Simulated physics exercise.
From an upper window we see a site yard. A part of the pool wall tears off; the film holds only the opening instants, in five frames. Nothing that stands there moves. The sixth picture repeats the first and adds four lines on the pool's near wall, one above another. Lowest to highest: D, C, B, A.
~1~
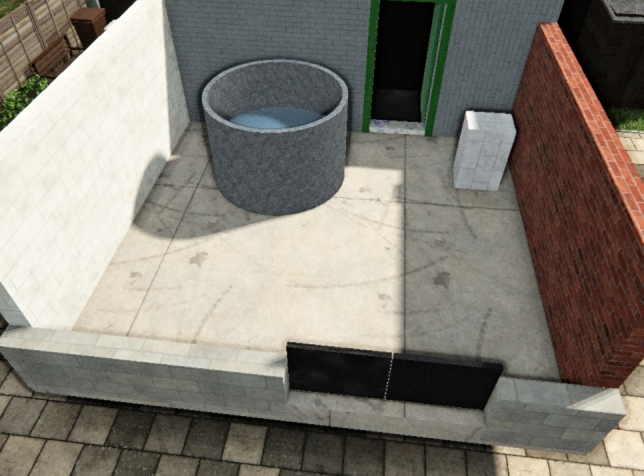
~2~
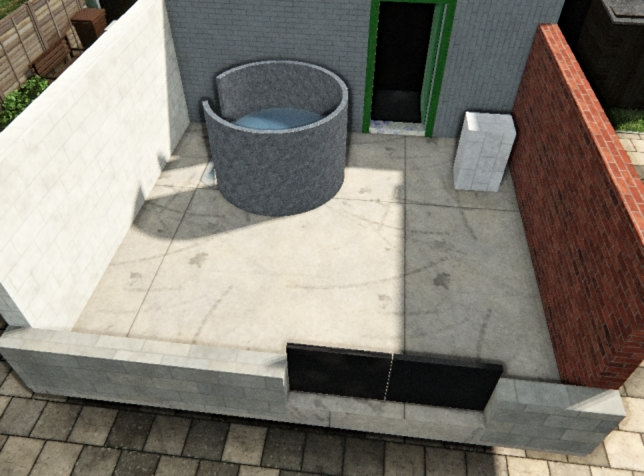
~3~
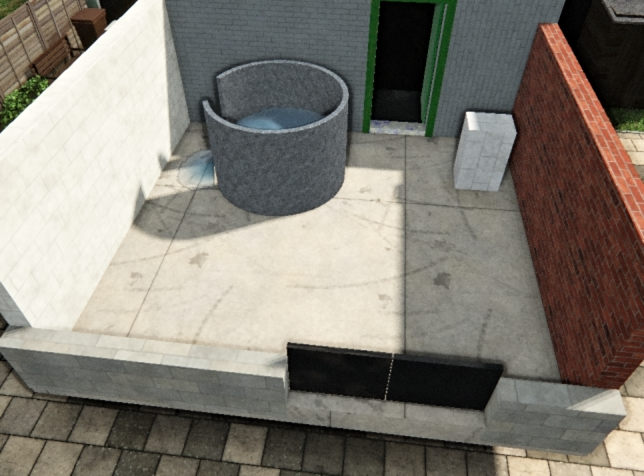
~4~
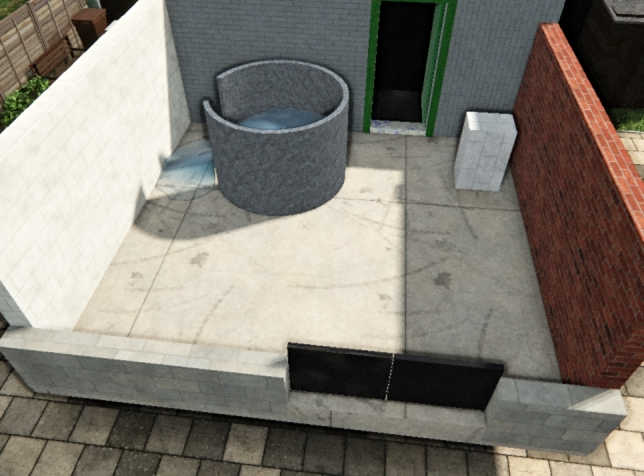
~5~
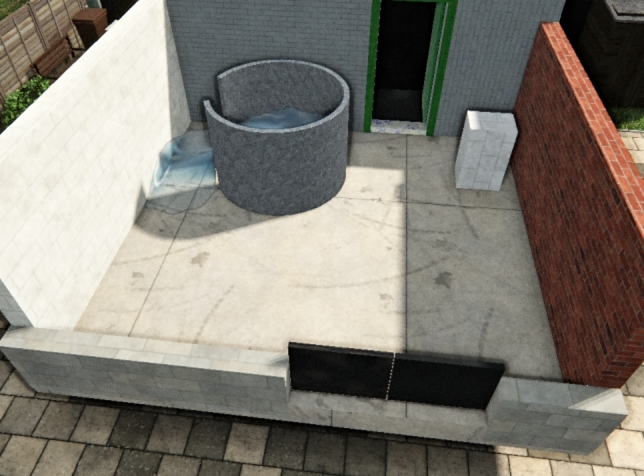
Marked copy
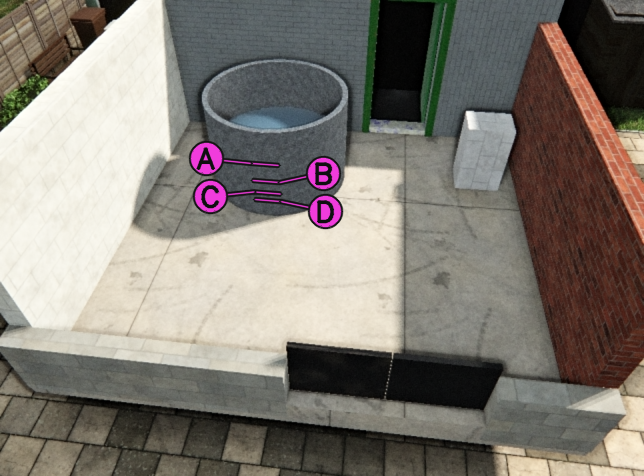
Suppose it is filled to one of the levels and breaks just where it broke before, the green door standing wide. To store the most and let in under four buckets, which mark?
Use mark A.
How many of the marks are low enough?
All of them.
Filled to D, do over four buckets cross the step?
No, not at all.
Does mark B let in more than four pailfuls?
No, that is safe.
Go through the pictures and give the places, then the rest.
In the first picture, water in the pool at rest, its middle at (279, 137); foot of the green doorway at (397, 134); shut gate at (391, 362).
In the second picture, front seen at (213, 170), 1 % of the ground wet.
In the third picture, front seen at (195, 156), 2 % of the ground wet.
In the fourth picture, front seen at (175, 150), 5 % of the ground wet.
In the fifth picture, front seen at (185, 133), 7 % of the ground wet.
On the marked copy, A at (264, 164); B at (266, 181); C at (267, 192); D at (268, 200); from the bottom up D, C, B, A.
If A is chosen, a splash gets over, under a bucket.
If B is chosen, nothing gets over.
If C is chosen, nothing gets over.
If D is chosen, nothing gets over.
